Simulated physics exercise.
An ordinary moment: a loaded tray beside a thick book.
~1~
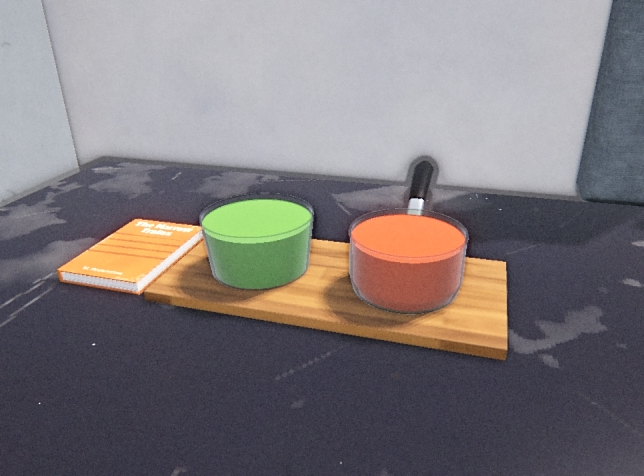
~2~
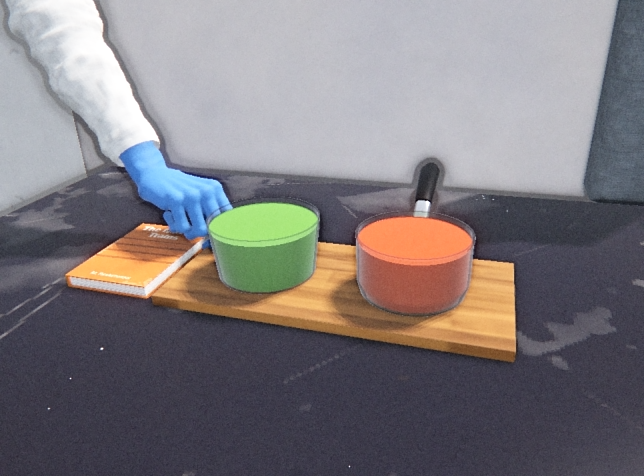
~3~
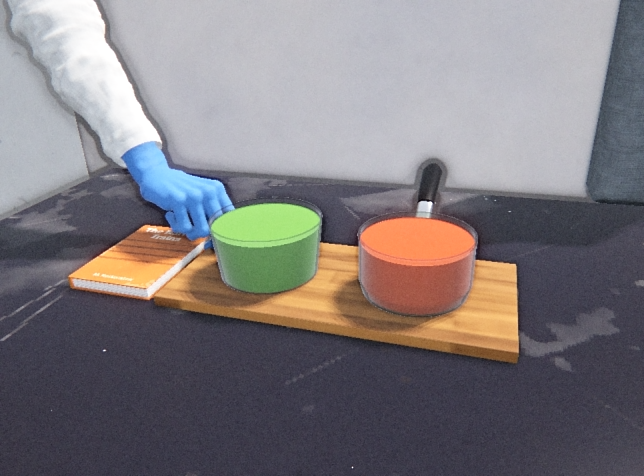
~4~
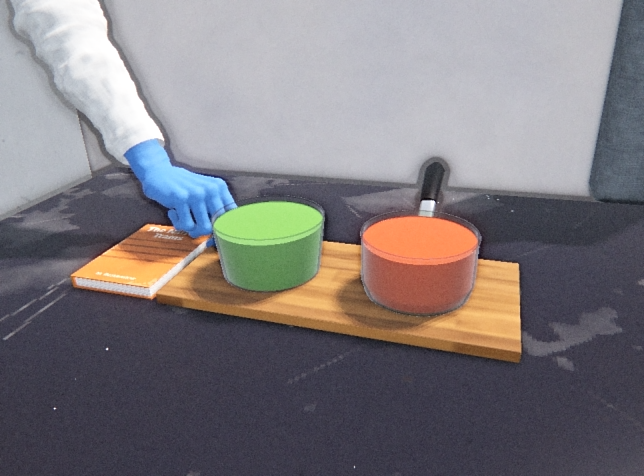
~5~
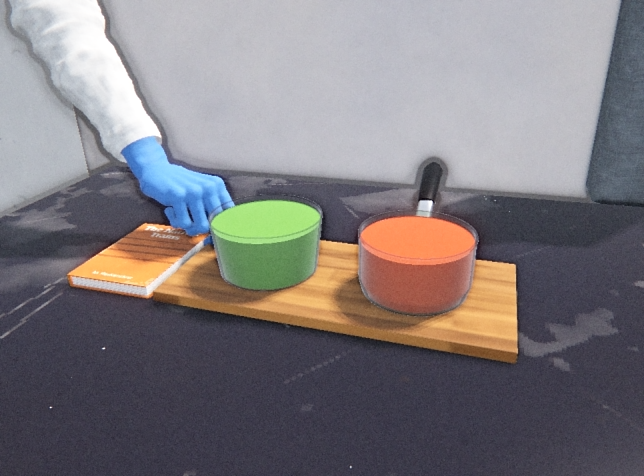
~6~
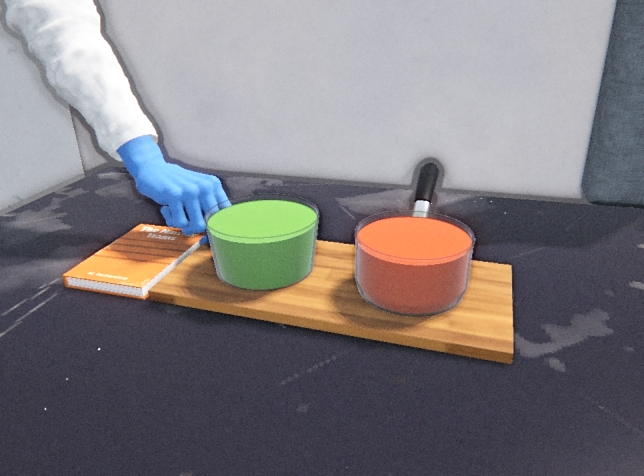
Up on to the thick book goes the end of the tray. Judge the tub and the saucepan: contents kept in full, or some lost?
In order: On the left the tub: All stays in; on the right the saucepan: All stays in.
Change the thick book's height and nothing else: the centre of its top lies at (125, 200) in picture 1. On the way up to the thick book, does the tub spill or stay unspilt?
Overflows.
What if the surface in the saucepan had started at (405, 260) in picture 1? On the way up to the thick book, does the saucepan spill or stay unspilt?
Honestly, I reckon it comes through fine.
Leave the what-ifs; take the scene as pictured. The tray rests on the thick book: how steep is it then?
3°, more or less.
Shortly, the tray slopes by about 2°; tub, none is lost; saucepan, none is lost.
Then, the tray slopes by about 4°; tub, none is lost; saucepan, none is lost.
At the finish, the tray slopes by about 3°, resting on the thick book; tub, none is lost; saucepan, none is lost.
